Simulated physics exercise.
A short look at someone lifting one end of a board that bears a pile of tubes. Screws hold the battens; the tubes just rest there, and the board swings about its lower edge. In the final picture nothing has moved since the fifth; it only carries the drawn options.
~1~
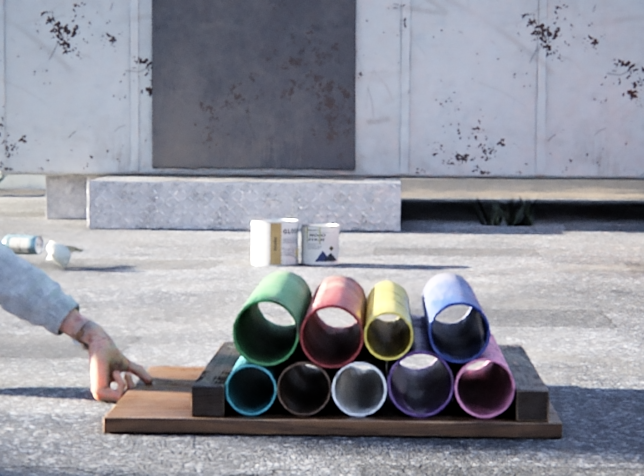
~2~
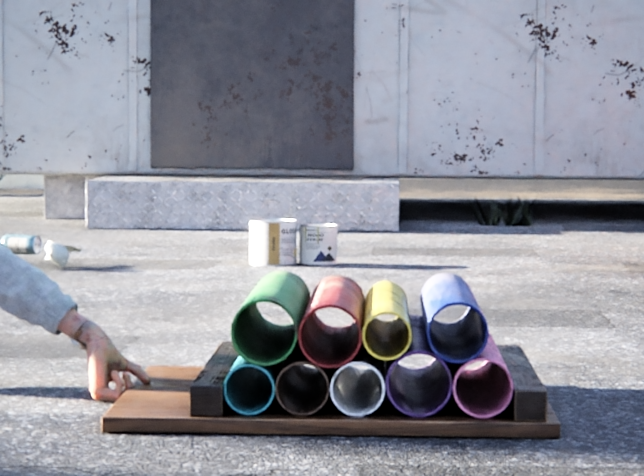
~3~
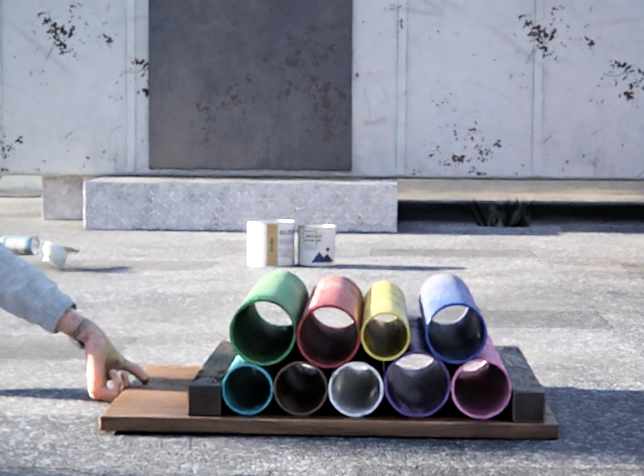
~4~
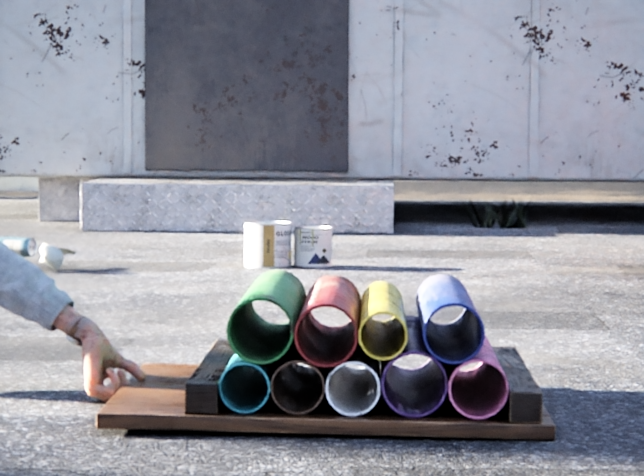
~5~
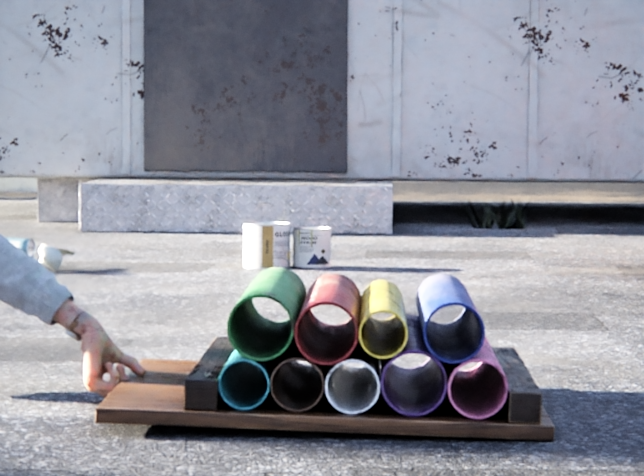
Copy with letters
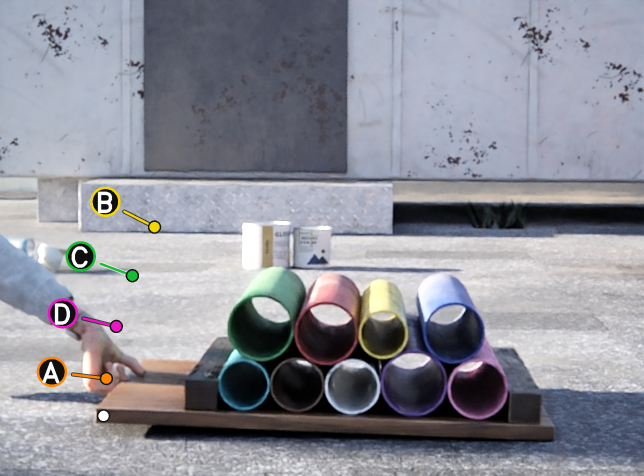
A dark wooden board carrying a stack of colorful tubes between two blocks rose slightly at its left end as a hand gripped it there, while the tubes stayed piled in place.
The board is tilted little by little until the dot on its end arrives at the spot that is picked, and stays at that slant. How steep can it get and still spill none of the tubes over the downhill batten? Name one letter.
At most to C.
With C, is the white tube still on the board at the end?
Yes.
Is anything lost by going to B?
Yes, at B.
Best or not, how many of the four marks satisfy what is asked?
The number is three.
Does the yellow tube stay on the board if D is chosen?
Yes, with D.
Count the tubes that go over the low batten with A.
The count is none.
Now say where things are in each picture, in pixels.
Brown tube (304, 389); white tube (359, 389); purple tube (421, 384), in the first picture.
Purple tube (419, 384); pink tube (483, 388), in the second picture.
Board (333, 384); turquoise tube (247, 389); green tube (263, 332); blue tube (457, 333), in the third picture.
Board (330, 384); turquoise tube (244, 388); brown tube (297, 387), in the fourth picture.
Board (329, 382); turquoise tube (244, 384); brown tube (297, 385), in the fifth picture.
On the marked copy, A at (106, 378); B at (154, 227); C at (132, 276); D at (116, 326); the white dot at (104, 416).
Taking C. A third of the way, board at 14°.
Two thirds of the way, board at 20°.
When it is over, board at 20°, none over the low batten.
As for the rest, A none over the low batten; B four over the low batten (red, green, yellow, blue); D none over the low batten.
